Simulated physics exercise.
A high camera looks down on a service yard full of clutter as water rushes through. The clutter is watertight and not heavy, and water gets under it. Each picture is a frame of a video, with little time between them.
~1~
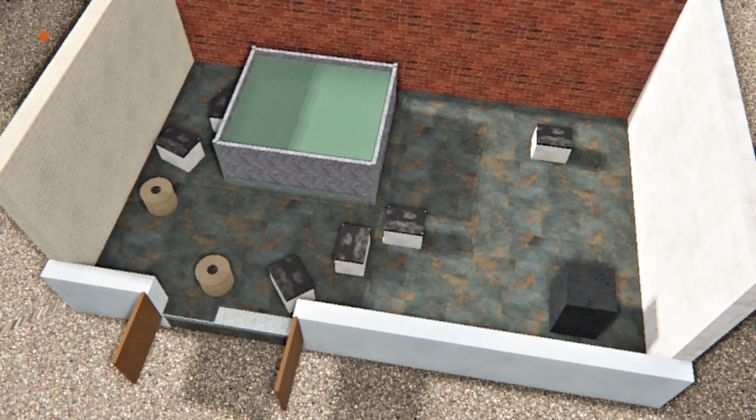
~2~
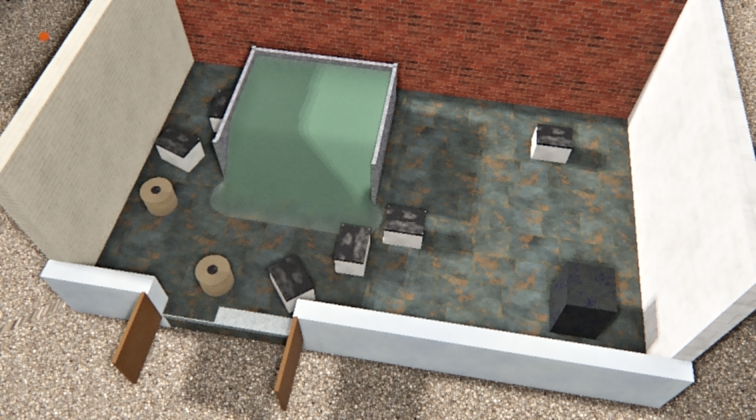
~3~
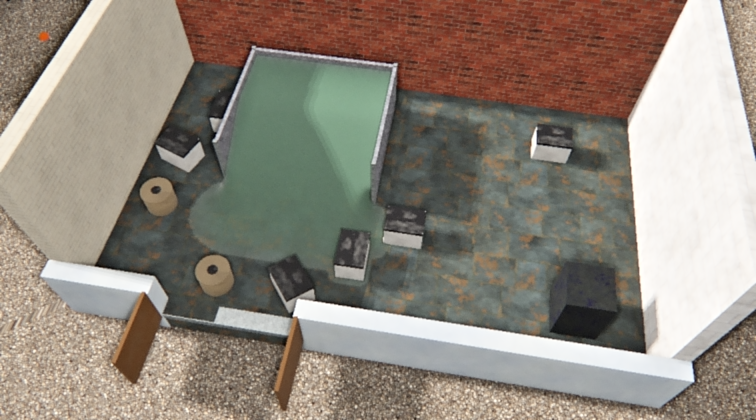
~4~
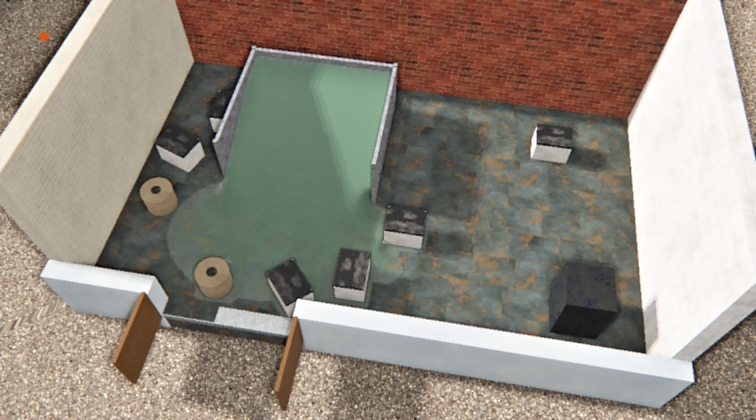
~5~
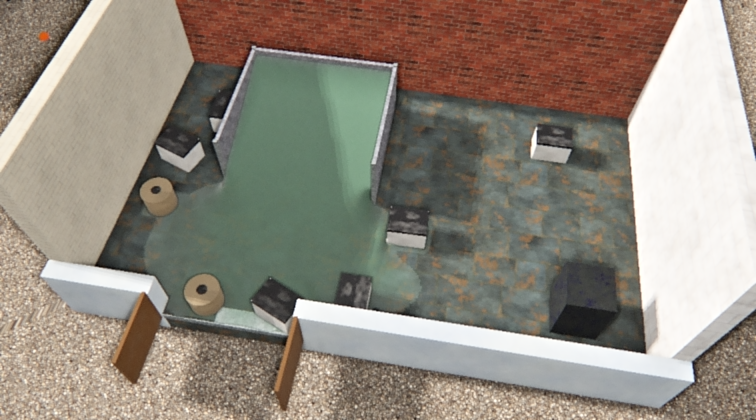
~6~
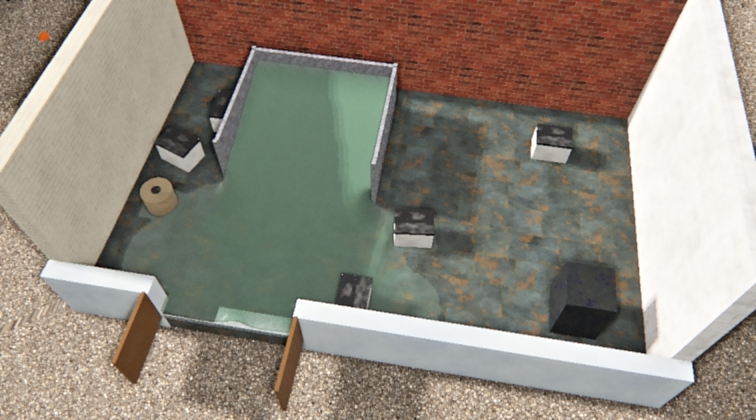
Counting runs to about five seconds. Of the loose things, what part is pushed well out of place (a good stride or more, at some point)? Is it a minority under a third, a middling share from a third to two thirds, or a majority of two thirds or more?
A majority of two thirds or more.
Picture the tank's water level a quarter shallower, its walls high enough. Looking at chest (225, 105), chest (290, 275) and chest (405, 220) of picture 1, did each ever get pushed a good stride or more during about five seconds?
Order as given: Not past it; displaced that much; not past it.
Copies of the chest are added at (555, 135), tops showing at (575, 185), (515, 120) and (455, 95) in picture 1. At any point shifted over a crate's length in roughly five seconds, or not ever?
First driven off; second falls short; third falls short.
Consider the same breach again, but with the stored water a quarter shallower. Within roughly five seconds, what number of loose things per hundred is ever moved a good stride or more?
Roughly 60 per cent of them.
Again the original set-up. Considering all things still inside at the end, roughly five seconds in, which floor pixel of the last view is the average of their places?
The average lands at about (355, 158).
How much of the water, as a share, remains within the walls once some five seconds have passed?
52 %.
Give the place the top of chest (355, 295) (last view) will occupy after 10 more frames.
Roughly (507, 306).
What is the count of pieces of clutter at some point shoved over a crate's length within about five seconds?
The total is 6.
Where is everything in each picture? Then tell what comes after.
In the first picture, a chest at (352, 243) rests on the ground; a chest at (405, 220), on the bottom; 0 of 8 have shifted.
In the second picture, a chest at (352, 243), on the bottom; a chest at (405, 220) rests on the ground; 0 of 8 have shifted.
In the third picture, a chest at (352, 248), on the bottom, close to its start; a chest at (405, 220), on the bottom; 1 of 8 have shifted.
In the fourth picture, a chest at (352, 269) rests on the ground, a stride from its start; a chest at (405, 220), on the bottom; 2 of 8 have shifted.
In the fifth picture, a chest at (353, 294), on the bottom, a stride from its start; a chest at (408, 220) rests on the ground, close to its start; 3 of 8 have shifted.
In the sixth picture, a chest at (353, 294) floats, a stride from its start; a chest at (414, 221) rests on the ground, close to its start; 4 of 8 have shifted.
A moment on, 3 of 8 are well off their spots; 1 afloat.
Next, 3 of 8 are well off their spots; 1 afloat.
Later, 5 of 8 are well off their spots; 3 afloat.
In the end, 6 of 8 are well off their spots, and 6 have been at some point; 5 afloat.
